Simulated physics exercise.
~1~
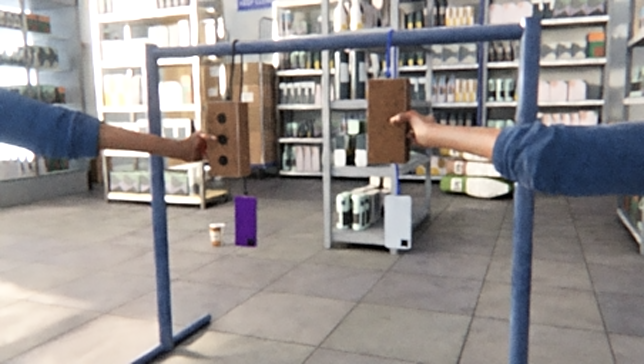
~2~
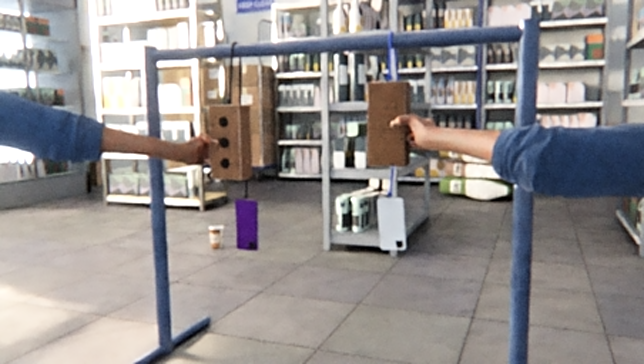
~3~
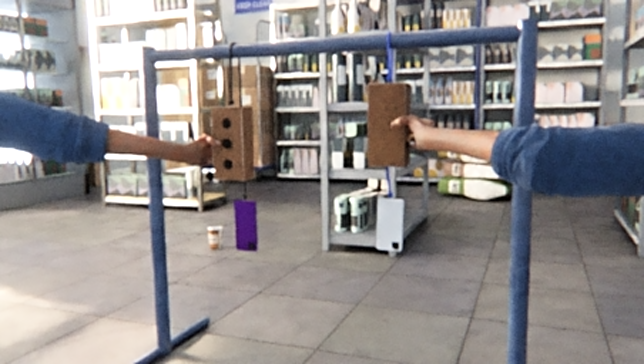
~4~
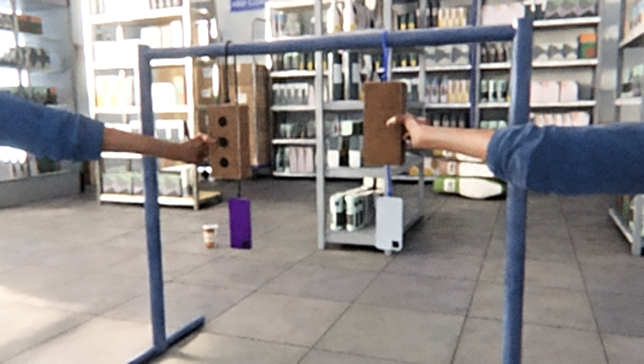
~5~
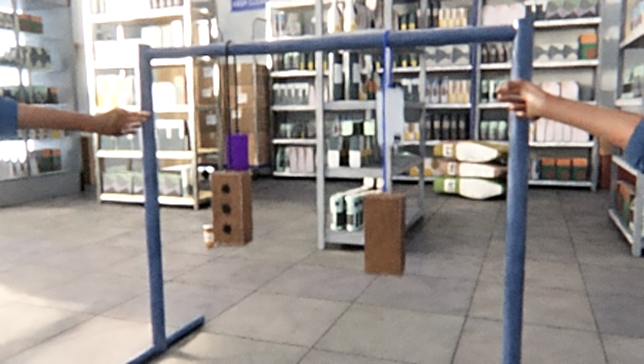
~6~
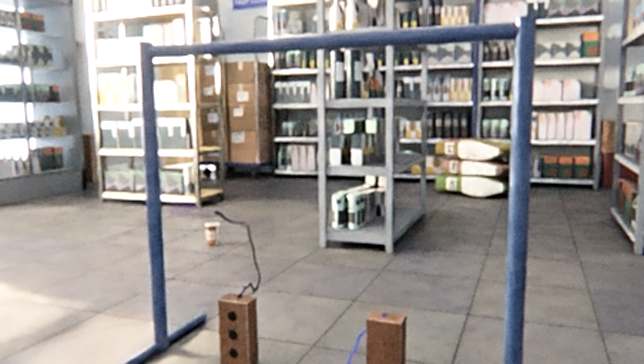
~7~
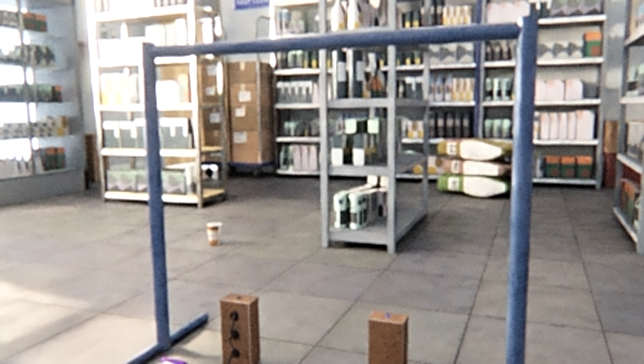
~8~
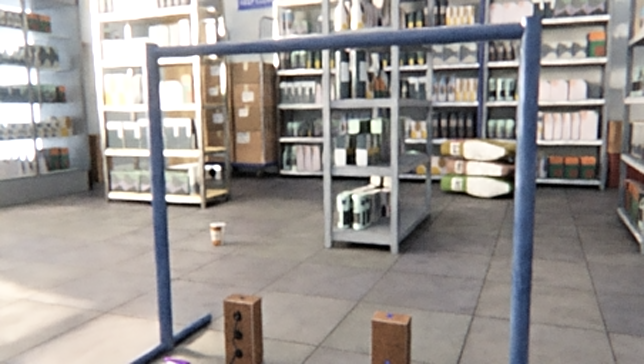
Two hands releasing bricks hung over a blue bar, phones rising as counterweights before both bricks drop and stand on the floor.
